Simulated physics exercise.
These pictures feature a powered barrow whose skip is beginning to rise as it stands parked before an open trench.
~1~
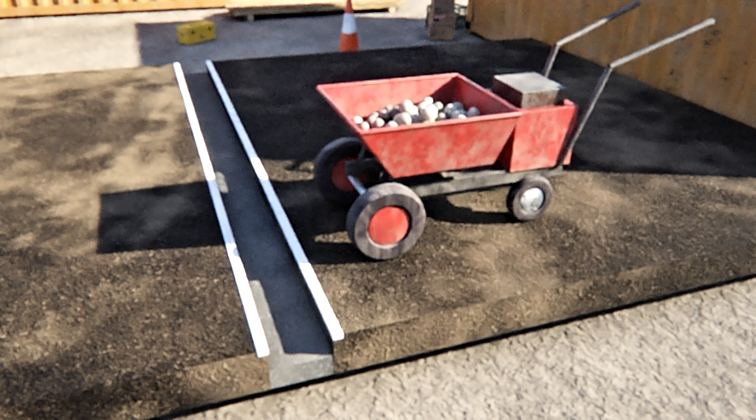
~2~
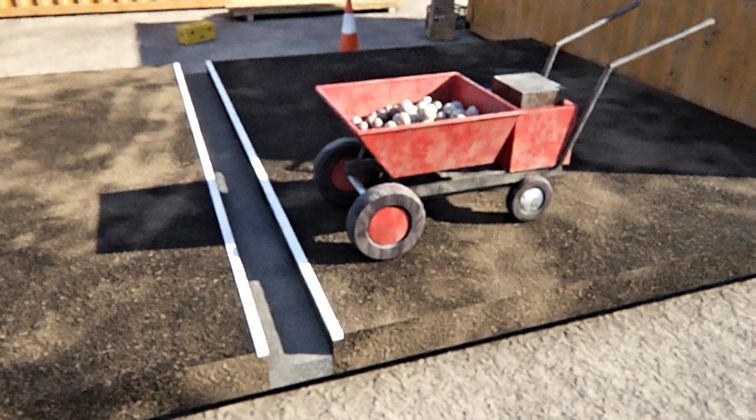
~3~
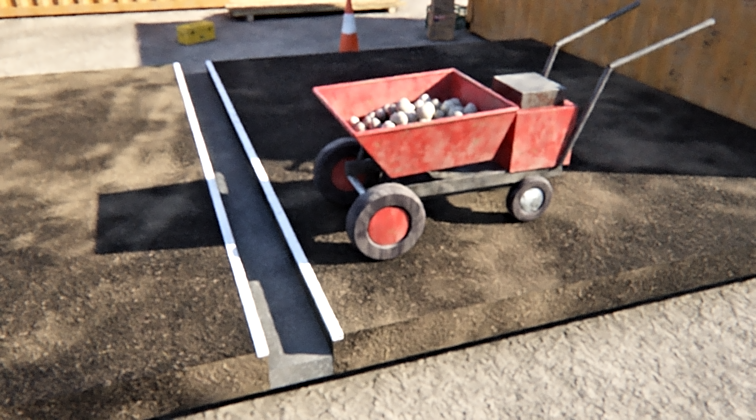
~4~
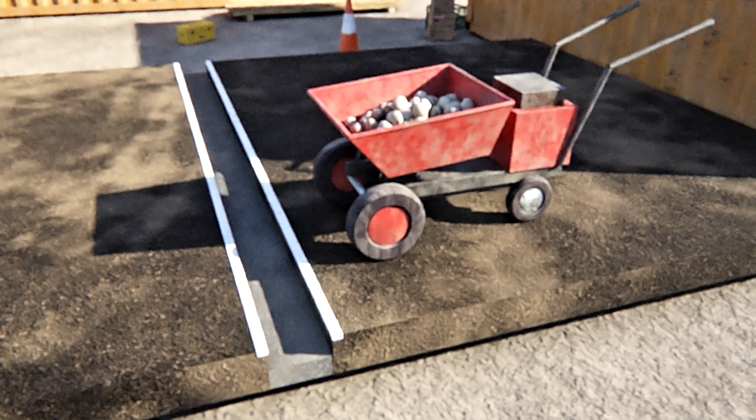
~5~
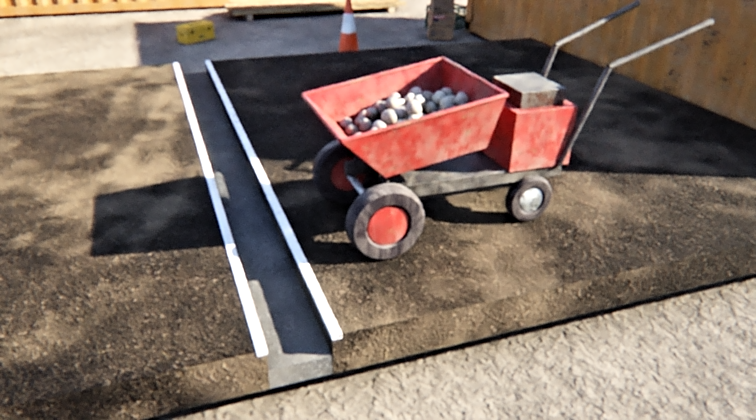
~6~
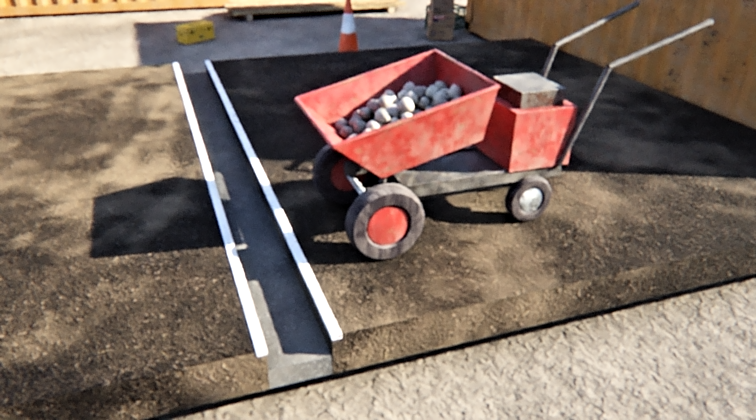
A red skip full of grey and white pebbles sits level on a wheeled barrow at right, then tilts slowly toward the left, its rear rising off the dark chassis. The barrow stands on dark, sunlit ground beside a shallow, white-edged trench, seen from slightly above, with an orange-and-white cone behind. The load shifts slightly within the skip, while the wheels, handles and camera stay still.
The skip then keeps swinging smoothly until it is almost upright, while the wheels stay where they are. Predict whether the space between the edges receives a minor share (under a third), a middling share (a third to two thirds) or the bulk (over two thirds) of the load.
It receives a middling share.
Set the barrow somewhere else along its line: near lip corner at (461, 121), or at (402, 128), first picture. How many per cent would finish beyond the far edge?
First some 0, then 10 per cent.
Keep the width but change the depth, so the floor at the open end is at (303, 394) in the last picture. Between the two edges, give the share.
I'd guess about 60 %.
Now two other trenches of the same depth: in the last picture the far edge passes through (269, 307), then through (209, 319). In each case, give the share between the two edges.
30 and 90 percent.
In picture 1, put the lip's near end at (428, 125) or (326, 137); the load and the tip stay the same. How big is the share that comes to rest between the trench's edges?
First try: 50 per cent; second try: 10 per cent.
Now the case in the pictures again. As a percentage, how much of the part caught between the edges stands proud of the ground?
My best guess is some 20 per cent.
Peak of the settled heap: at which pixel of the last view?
I'd put the summit somewhere around pixel (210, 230).
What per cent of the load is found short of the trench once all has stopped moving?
Around 0 %.
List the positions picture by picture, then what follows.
Lip of the skip near (360, 133), level; top of the load near (426, 125), river pebbles; first edge of the trench near (320, 297); far edge near (251, 311), the trench under half as wide as the skip, and shallow for its width, in the first frame.
Lip of the skip near (358, 134), level; top of the load near (426, 125), in the second frame.
Lip of the skip near (355, 135), tipped barely; top of the load near (423, 123), in the third frame.
Lip of the skip near (349, 138), tipped a little; top of the load near (420, 121), in the fourth frame.
Lip of the skip near (342, 141), tipped a little; top of the load near (430, 108), in the fifth frame.
Lip of the skip near (334, 147), tipped a little; top of the load near (441, 99); first edge of the trench near (319, 297); far edge near (250, 311), in the sixth frame.
Shortly afterwards, skip tipped steeply; the whole lot in the skip.
Next, skip tipped right over; all but a few in the skip; a little in or heaped over the trench; only a few beyond it; only a few falling.
Some moments later, skip tipped right over; a little in the skip; near half in or heaped over the trench; near a third beyond it.
In the end, skip tipped right over; near half in or heaped over the trench; near half beyond it.
